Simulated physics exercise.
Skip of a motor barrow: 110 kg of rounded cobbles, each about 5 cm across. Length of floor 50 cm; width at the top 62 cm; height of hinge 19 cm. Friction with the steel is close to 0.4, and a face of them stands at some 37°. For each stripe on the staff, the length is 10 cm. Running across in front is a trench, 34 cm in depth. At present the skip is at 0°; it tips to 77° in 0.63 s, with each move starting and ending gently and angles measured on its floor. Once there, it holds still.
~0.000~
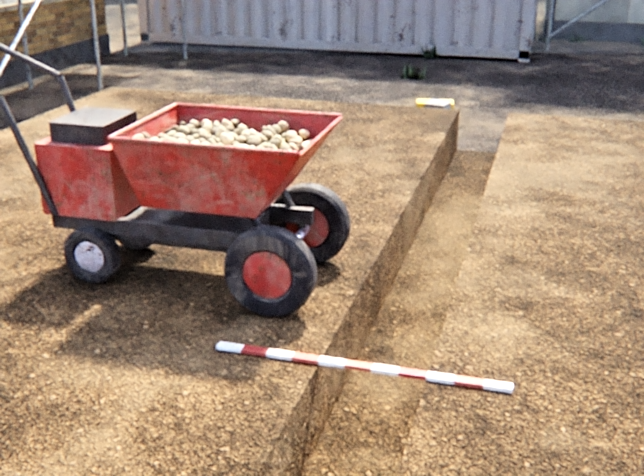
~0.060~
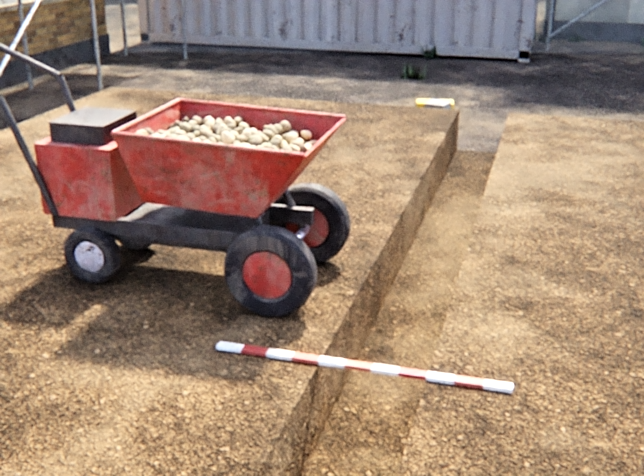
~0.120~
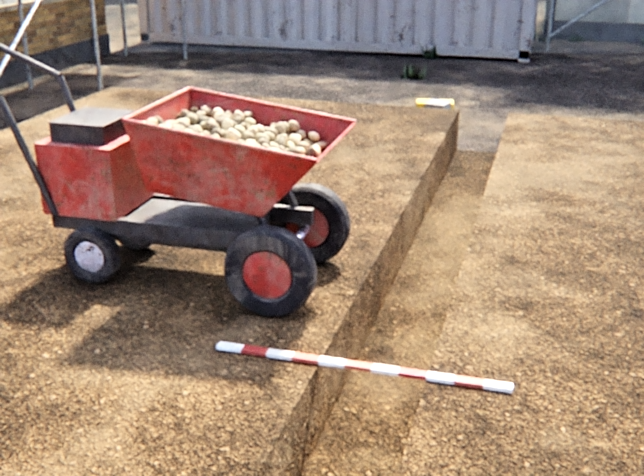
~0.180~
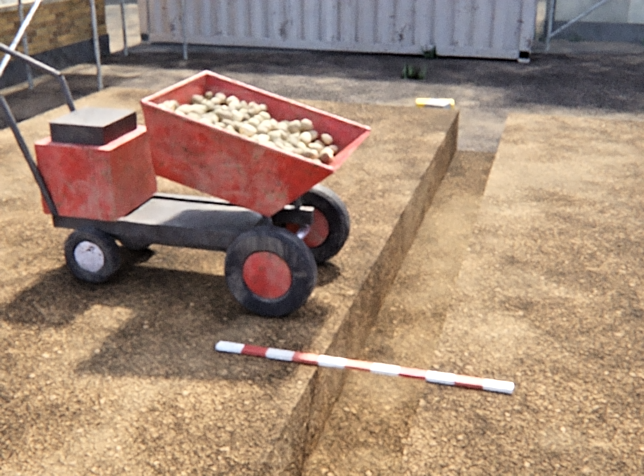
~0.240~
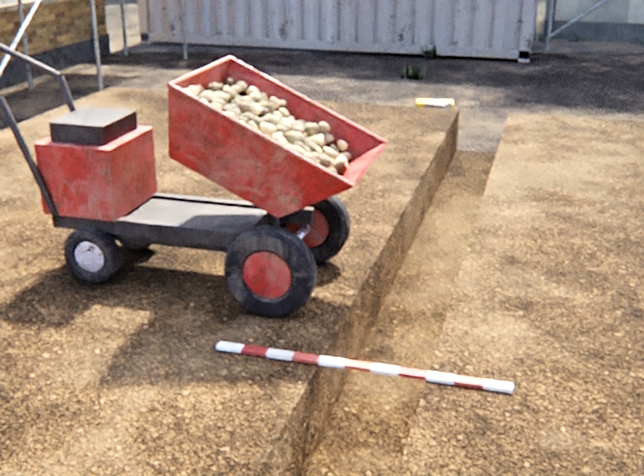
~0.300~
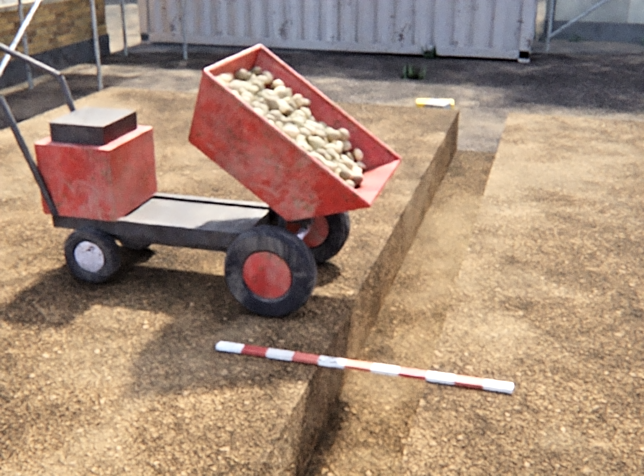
A small red motor barrow, its open skip loaded with pale rounded stones, stands on brown gravelly ground in a sunlit yard, seen from slightly above and to one side. A red-and-white striped staff lies across a trench at right, with a pale corrugated metal wall behind. The skip tilts steadily forward to the right, its rear rising well clear of the dark frame, while barrow and camera stay still.
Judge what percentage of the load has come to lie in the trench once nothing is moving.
Roughly 33 in every hundred.
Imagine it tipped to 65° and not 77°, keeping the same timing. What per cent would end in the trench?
It comes out at about 40 percent.
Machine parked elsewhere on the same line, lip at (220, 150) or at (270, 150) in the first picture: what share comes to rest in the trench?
It'd be around 95 per cent and after that around 60 per cent.
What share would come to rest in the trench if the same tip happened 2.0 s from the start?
Estimate: About 55 %.
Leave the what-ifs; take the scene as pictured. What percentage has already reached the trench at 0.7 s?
Around 10 per cent of it, at that instant.
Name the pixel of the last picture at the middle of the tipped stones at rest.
The stones end up centred near (492, 307).
After 0.5 s the floor is at 65°; 100 % in the skip; the foremost stones are at (389, 233).
After 0.7 s the floor is at 77°; 60 % in the skip, 10 % in the trench, 29 % past the trench; the foremost stones are at (506, 300).
After 1.1 s the floor is at 77°; 8 % in the skip, 24 % in the trench, 68 % past the trench; the foremost stones are past the picture's edge.
After 3.0 s the floor is at 77°; 0 % in the skip, 33 % in the trench, 67 % past the trench; the foremost stones are past the picture's edge.
